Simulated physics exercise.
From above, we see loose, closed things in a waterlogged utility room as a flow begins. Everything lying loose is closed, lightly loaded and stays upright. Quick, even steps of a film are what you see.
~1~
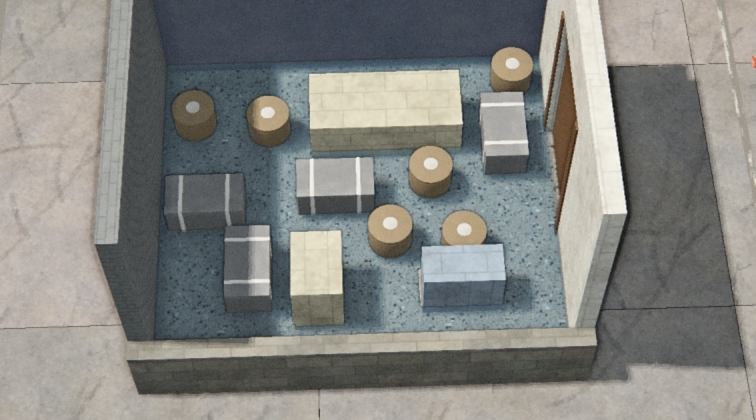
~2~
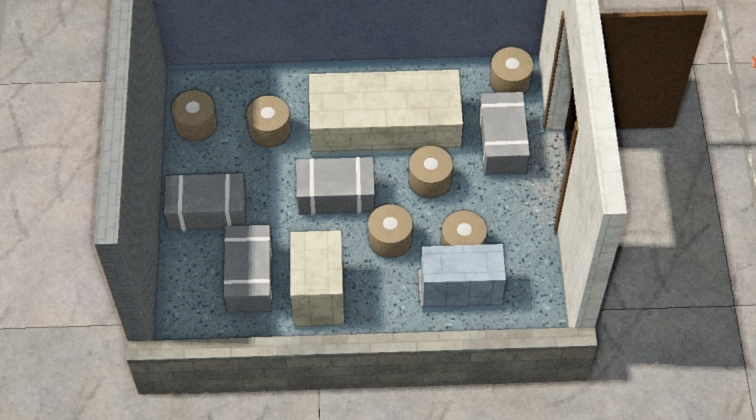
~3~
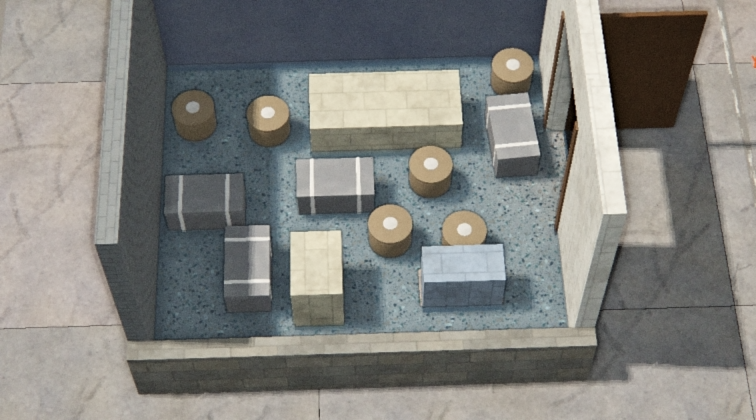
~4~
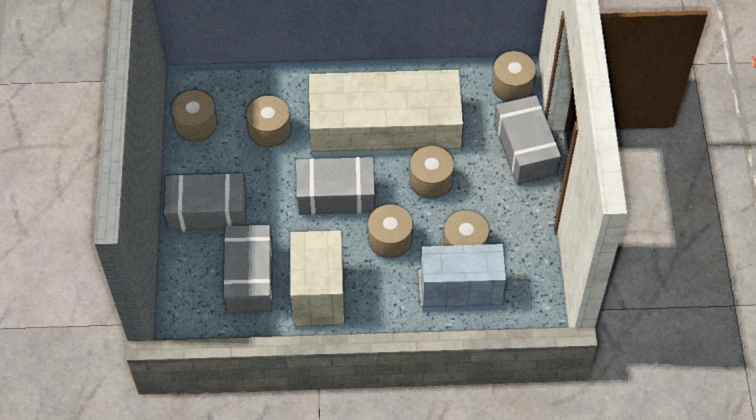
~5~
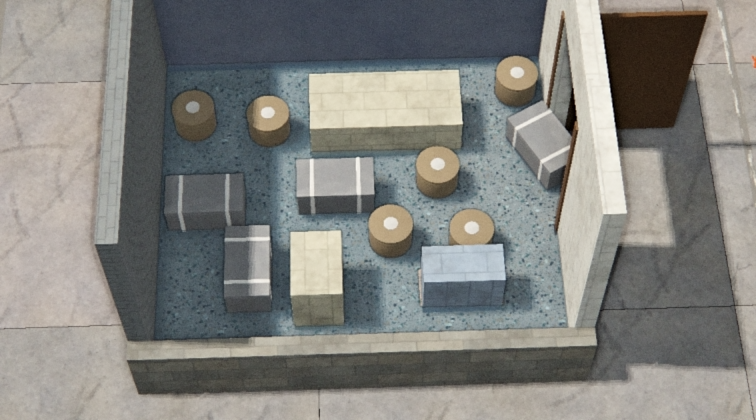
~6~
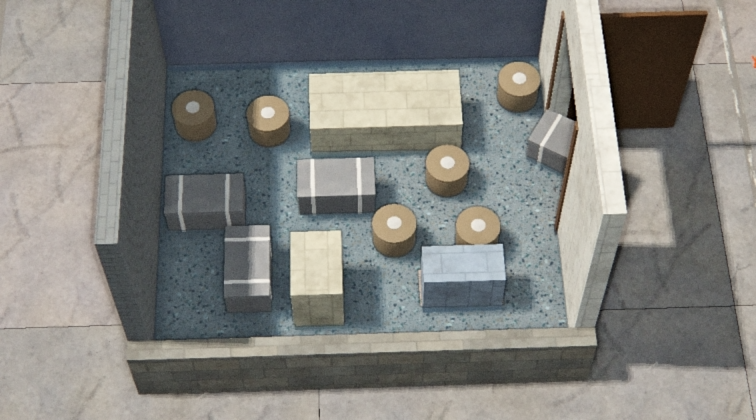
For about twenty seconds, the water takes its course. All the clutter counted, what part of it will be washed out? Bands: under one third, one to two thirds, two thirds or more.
One to two thirds.
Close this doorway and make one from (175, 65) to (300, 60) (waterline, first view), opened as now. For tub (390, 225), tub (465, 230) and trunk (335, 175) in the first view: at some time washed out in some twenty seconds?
Going through them in sequence: Gets out, then trapped, then gets out.
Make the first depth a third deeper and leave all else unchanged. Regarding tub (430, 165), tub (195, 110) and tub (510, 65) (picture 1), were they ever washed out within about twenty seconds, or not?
Result per object, as listed: Washed away / retained / washed away.
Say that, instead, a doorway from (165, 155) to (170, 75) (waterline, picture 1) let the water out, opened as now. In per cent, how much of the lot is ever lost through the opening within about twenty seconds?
Close to 60 percent.
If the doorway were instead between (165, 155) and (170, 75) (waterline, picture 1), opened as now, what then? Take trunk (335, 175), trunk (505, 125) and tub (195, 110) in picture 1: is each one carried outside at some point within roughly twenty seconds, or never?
As listed: Washed out, no, yes.
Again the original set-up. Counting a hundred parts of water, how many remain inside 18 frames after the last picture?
Around 70 in a hundred.
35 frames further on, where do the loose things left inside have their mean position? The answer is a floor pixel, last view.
In the last view, somewhere about (283, 178).
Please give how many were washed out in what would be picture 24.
By my count it is 5.
A moment on, 1 of 10 are out; 9 afloat.
Next, 5 of 10 are out; 5 afloat.
Later, 6 of 10 are out; 4 afloat.
In the end, 6 of 10 are out; 4 afloat.
